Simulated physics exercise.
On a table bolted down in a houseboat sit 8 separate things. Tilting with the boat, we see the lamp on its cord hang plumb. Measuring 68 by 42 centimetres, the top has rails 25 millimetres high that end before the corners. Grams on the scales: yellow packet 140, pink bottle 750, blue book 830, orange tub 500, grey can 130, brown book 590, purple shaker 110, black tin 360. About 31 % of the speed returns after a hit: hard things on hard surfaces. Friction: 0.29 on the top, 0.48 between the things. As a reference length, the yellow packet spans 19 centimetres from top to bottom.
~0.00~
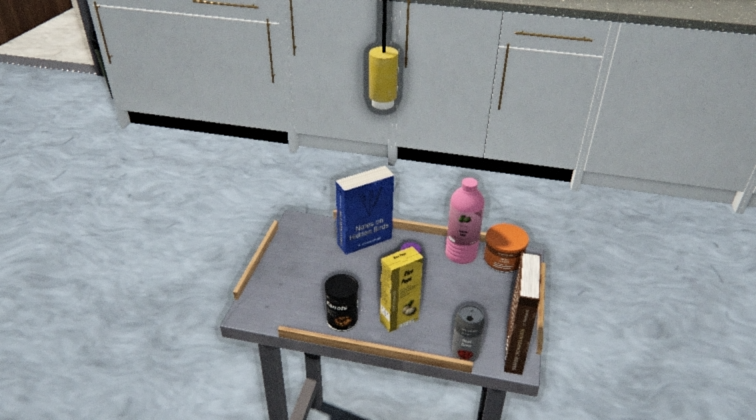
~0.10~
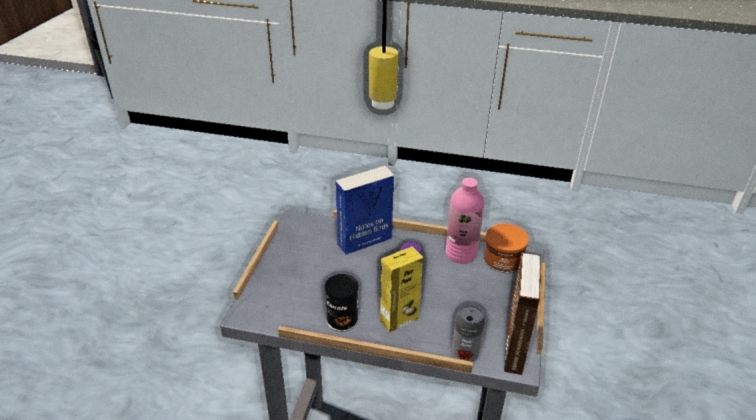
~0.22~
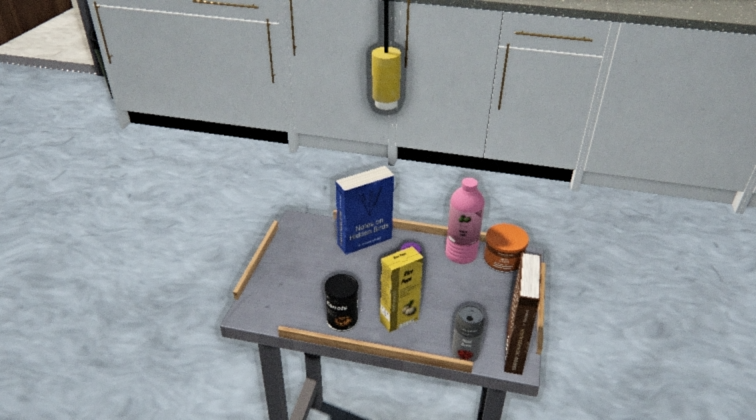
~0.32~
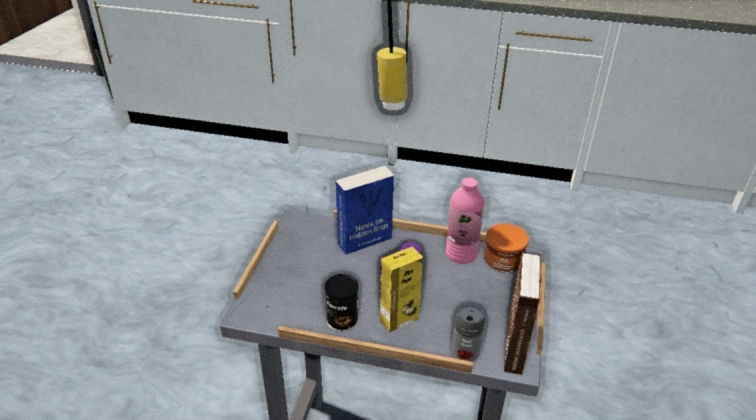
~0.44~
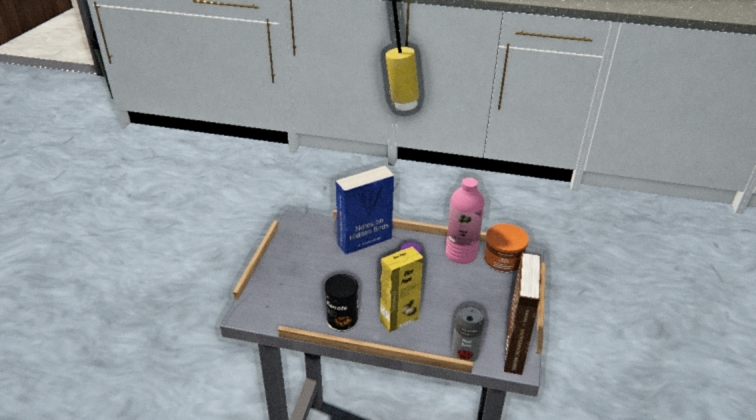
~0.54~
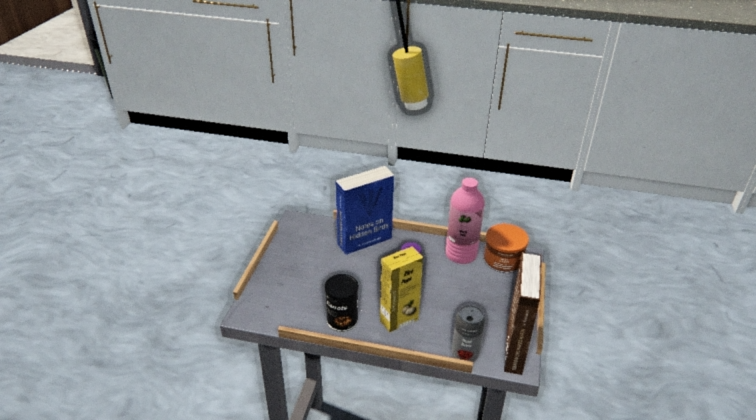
Kitchen with pale cabinets, a yellow lamp hanging still on its cord, then swinging slightly right while books, bottle and cans stay motionless on a railed table.
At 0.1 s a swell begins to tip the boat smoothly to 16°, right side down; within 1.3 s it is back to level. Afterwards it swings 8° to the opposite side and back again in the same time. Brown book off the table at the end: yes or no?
Yes.
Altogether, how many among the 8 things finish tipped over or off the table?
That gives 1.
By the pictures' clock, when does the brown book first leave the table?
0.9 s, roughly.
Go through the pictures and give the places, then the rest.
The first frame shows boat level; brown book (522, 314); yellow packet (401, 290).
The second frame shows boat level; blue book (365, 211); orange tub (505, 248).
The third frame shows boat heeled 1°, right side down; grey can (468, 335).
The fourth frame shows boat heeled 4°, right side down; black tin (342, 303); yellow packet (401, 290).
The fifth frame shows boat heeled 9°, right side down; pink bottle (466, 220); blue book (365, 211).
The sixth frame shows boat heeled 12°, right side down; brown book (522, 314); orange tub (505, 248).
By 0.94 s, boat heeled 13°, right side down; brown book now off the table.
By 1.14 s, boat heeled 6°, right side down.
By 1.34 s, boat level.
By 1.54 s, boat heeled 1°, left side down.
When it is over (3.2 s), off the table, brown book; the other 7 within 5 cm of the start.
